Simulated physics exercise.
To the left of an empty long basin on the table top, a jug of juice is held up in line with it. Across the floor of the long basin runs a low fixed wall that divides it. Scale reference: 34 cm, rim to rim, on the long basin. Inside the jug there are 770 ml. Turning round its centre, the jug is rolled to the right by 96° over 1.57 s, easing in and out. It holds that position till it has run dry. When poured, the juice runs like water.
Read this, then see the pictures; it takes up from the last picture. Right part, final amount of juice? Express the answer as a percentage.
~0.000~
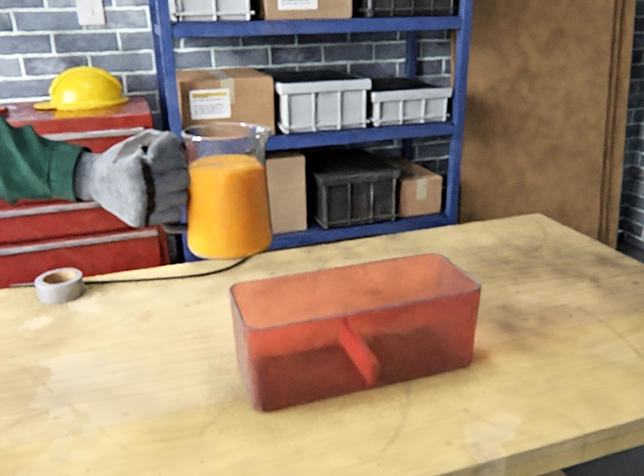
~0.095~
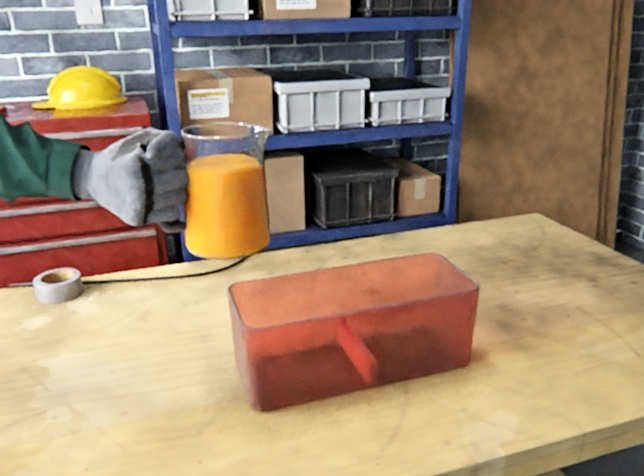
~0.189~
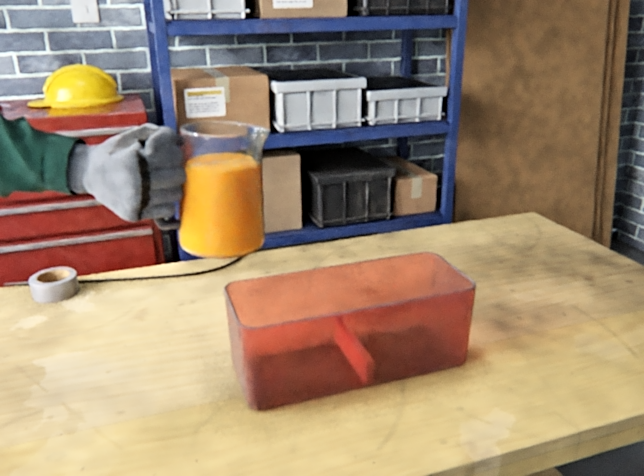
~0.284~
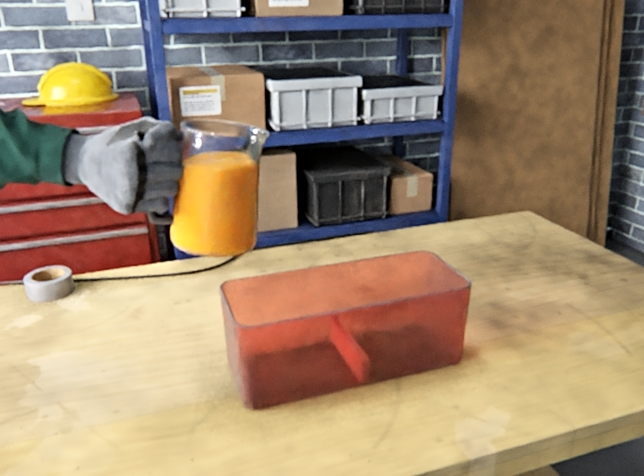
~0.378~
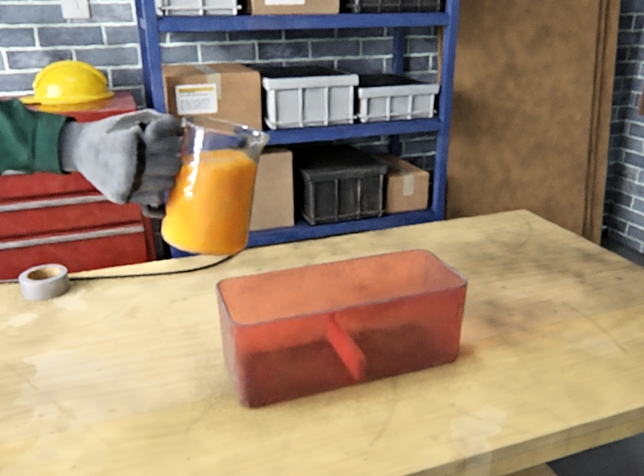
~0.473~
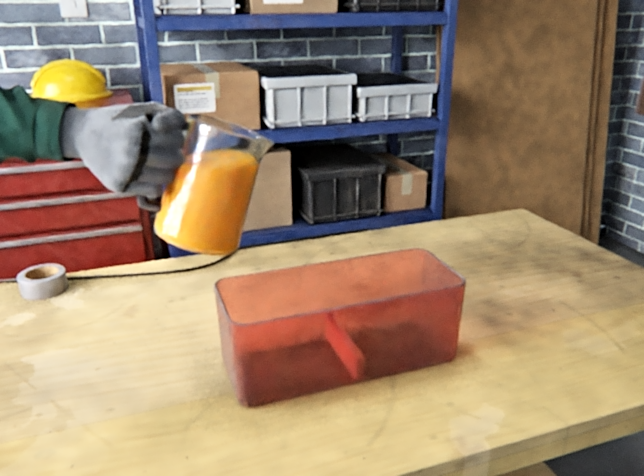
42 per cent.
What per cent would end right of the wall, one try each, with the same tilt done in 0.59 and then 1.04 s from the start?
In turn about 50 and 45 per cent.
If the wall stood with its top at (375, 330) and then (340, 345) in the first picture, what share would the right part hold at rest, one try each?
One try each: Around 5 percent and then around 85 percent.
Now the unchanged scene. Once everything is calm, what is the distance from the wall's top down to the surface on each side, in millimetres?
The left comes to roughly 18 mm and the right to roughly 22 mm.
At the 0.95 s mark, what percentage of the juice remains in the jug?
Still held: Roughly 94 % of the total.
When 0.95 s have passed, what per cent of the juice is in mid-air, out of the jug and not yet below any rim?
6 %.
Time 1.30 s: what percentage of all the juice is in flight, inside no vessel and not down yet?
About 20 % of the total.
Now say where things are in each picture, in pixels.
In the first picture, it leans 0°; its right rim is at (271, 128); the juice meets the walls at (186, 166) and (260, 159); the long basin's rim runs from (237, 308) to (460, 270); the wall's top is at (358, 341).
In the second picture, it leans 1°; its right rim is at (271, 129); the juice meets the walls at (186, 166) and (259, 159).
In the third picture, it leans 3°; its right rim is at (270, 130); the juice meets the walls at (182, 165) and (257, 158).
In the fourth picture, it leans 8°; its right rim is at (269, 132); the juice meets the walls at (180, 164) and (254, 157).
In the fifth picture, it leans 13°; its right rim is at (270, 135); the juice meets the walls at (174, 172) and (253, 156).
In the sixth picture, it leans 20°; its right rim is at (273, 142); the juice meets the walls at (169, 179) and (256, 154).
After 0.95 s the tilt is 64° and 94 per cent is still to pour, 1 is left of the wall and 0 right of it.
After 1.30 s the tilt is 89° and 57 per cent is still to pour, 13 is left of the wall and 11 right of it.
After 1.67 s the tilt is 96° and 19 per cent is still to pour, 32 is left of the wall and 40 right of it.
After 2.07 s the tilt is 96° and 6 per cent is still to pour, 49 is left of the wall and 42 right of it.
In the end 55 per cent lies left of the wall, 42 right of it and 1 outside.
